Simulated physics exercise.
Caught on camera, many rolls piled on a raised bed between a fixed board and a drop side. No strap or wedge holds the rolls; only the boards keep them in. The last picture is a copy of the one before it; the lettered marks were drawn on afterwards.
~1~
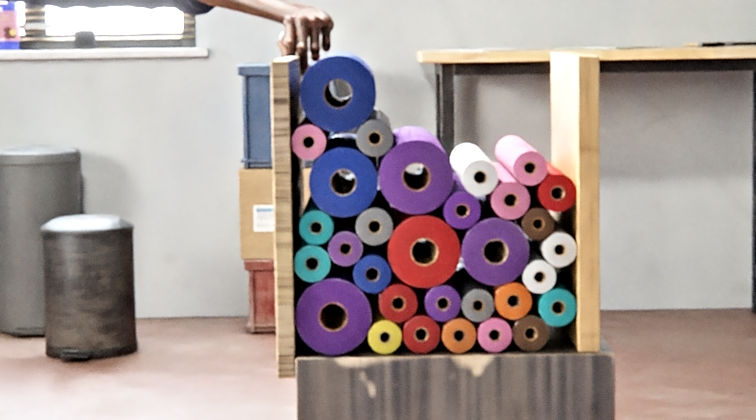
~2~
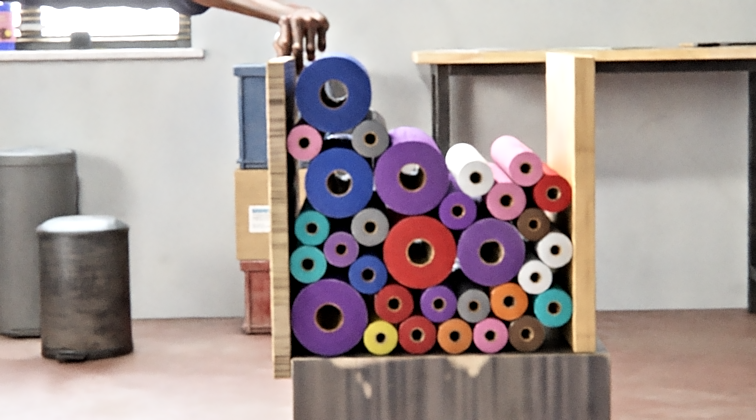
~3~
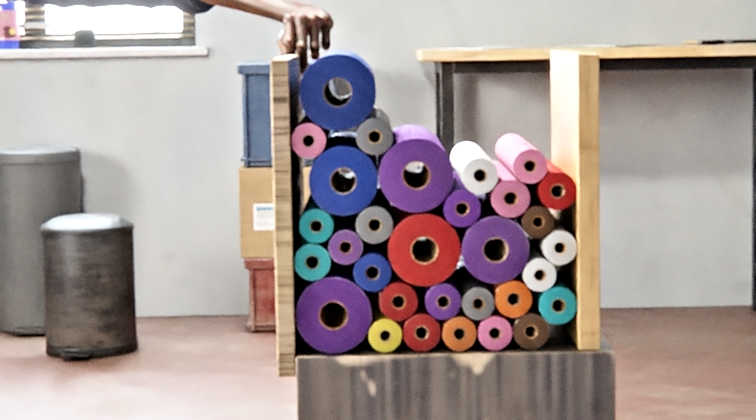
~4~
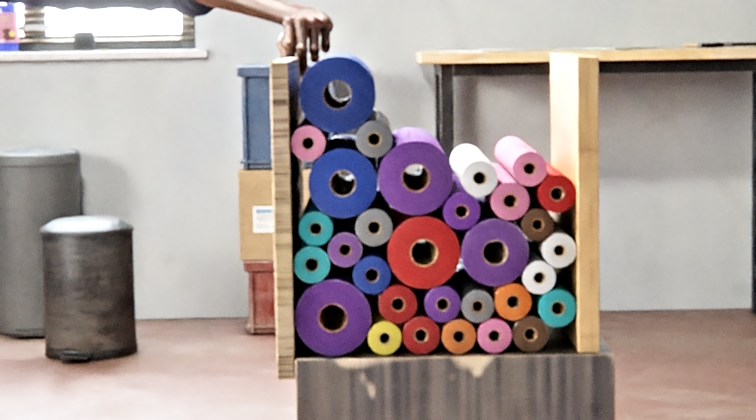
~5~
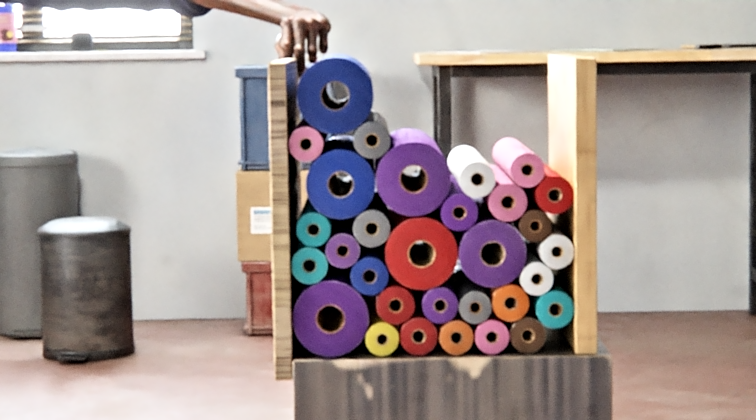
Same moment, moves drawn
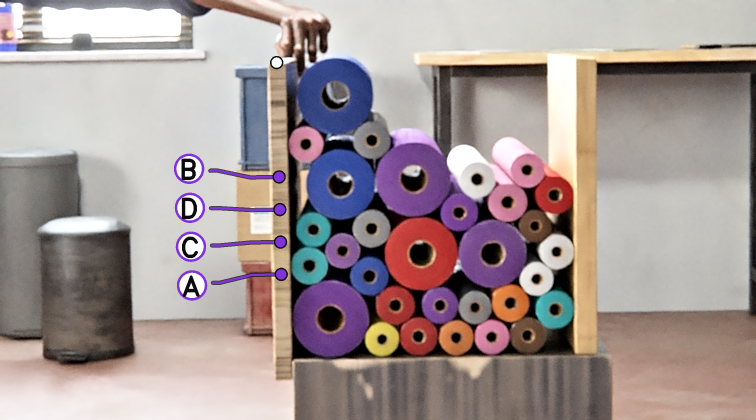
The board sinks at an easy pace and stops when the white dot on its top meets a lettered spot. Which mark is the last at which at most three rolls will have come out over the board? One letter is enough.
The answer is mark C.
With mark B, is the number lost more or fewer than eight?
It loses fewer than eight.
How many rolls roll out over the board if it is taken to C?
With C, two.
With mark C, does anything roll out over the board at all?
Yes, at C.
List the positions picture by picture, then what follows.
A purple roll (462, 211); a pink roll (309, 142); a pink roll (530, 168), in the first frame.
A pink roll (526, 168); side board (286, 205), in the second frame.
A purple roll (333, 315); a brown roll (531, 331), in the third frame.
A blue roll (372, 275); a purple roll (495, 252), in the fourth frame.
A purple roll (459, 213); a pink roll (306, 144); a pink roll (527, 170), in the fifth frame.
On the marked copy, A at (282, 274); B at (279, 177); C at (281, 242); D at (280, 210); the white dot at (277, 63).
Taking C. A third of the way, top of the board (288, 139).
Two thirds of the way, top of the board (290, 228).
When it is over, top of the board (290, 241), two out over the board.
As for the rest, A more than three out over the board; B none out over the board; D one out over the board.
